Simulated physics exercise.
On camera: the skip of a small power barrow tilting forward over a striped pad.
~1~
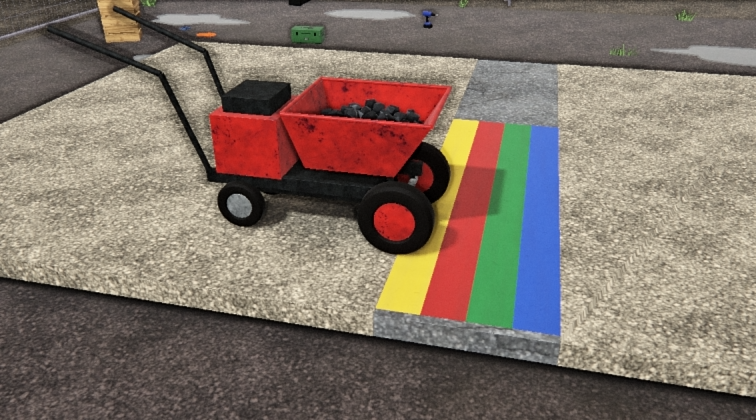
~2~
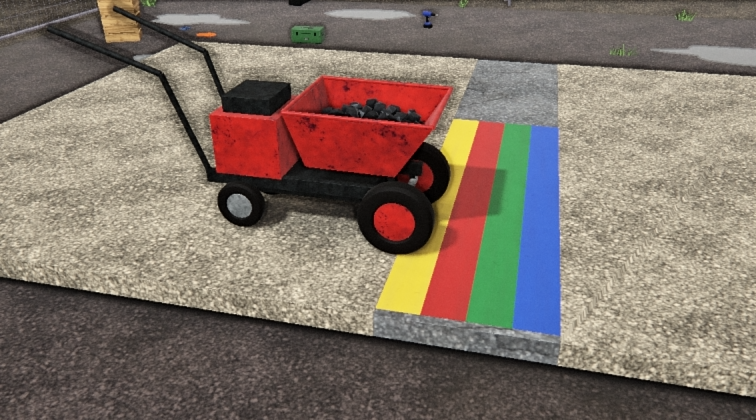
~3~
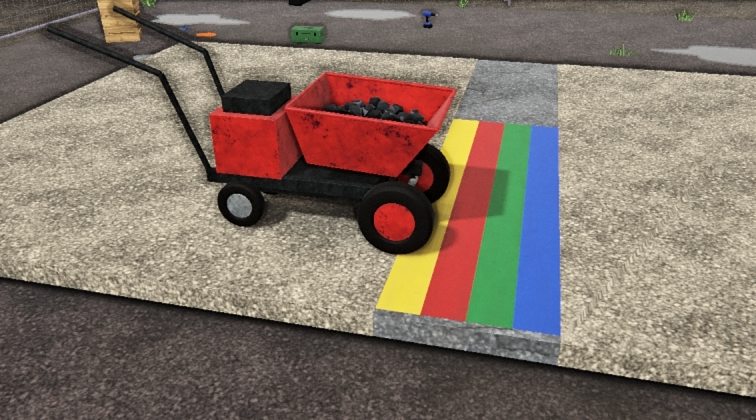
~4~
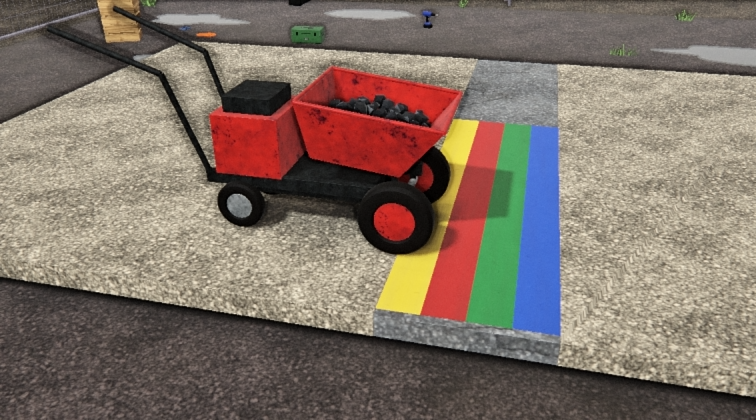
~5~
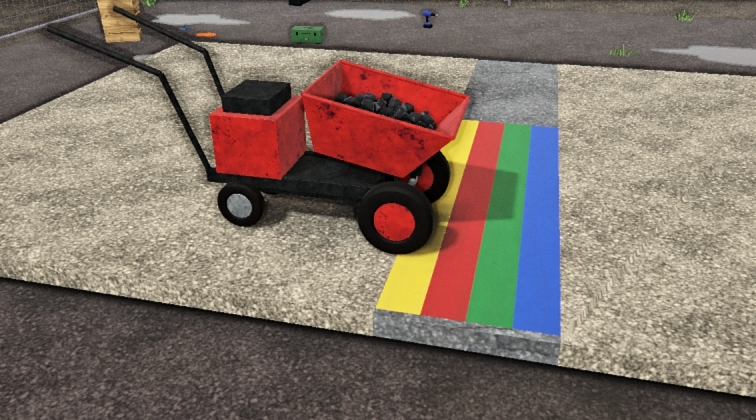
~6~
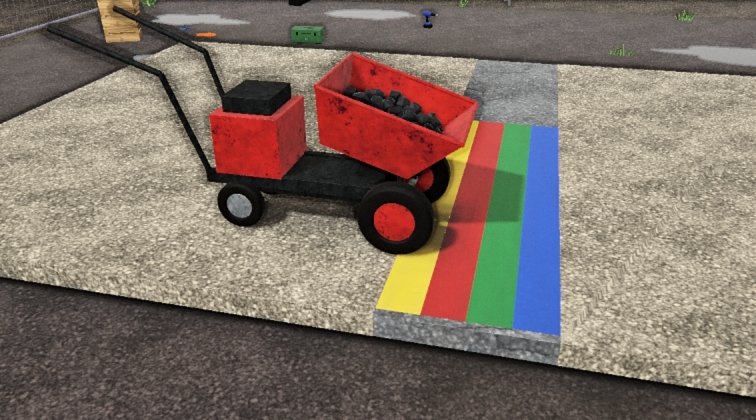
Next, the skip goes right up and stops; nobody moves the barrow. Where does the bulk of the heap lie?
The blue strip carries the most.
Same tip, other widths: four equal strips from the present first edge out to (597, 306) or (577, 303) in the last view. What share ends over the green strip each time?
Near 40 % and 30 %.
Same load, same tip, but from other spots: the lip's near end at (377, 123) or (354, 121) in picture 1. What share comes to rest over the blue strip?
In turn 10 and 0 in a hundred.
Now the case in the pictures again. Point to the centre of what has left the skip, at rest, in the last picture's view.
At about (541, 236).
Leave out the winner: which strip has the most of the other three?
Second comes the strip in green.
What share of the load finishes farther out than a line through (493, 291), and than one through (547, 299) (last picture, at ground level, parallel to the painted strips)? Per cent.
The first gives 80 %, the second 30 %.
Shortly afterwards, skip tipped steeply; the whole lot in the skip.
Next, skip tipped right over; all but a few in the skip; only a few over the green strip; a little over the blue strip; only a few off the paint.
Some moments later, skip tipped right over; near a third in the skip; a little over the green strip; near a third over the blue strip; near a quarter off the paint.
In the end, skip tipped right over; near a quarter in the skip; none at all over the yellow strip; none at all over the red strip; near a quarter over the green strip; near a third over the blue strip; near a quarter off the paint.
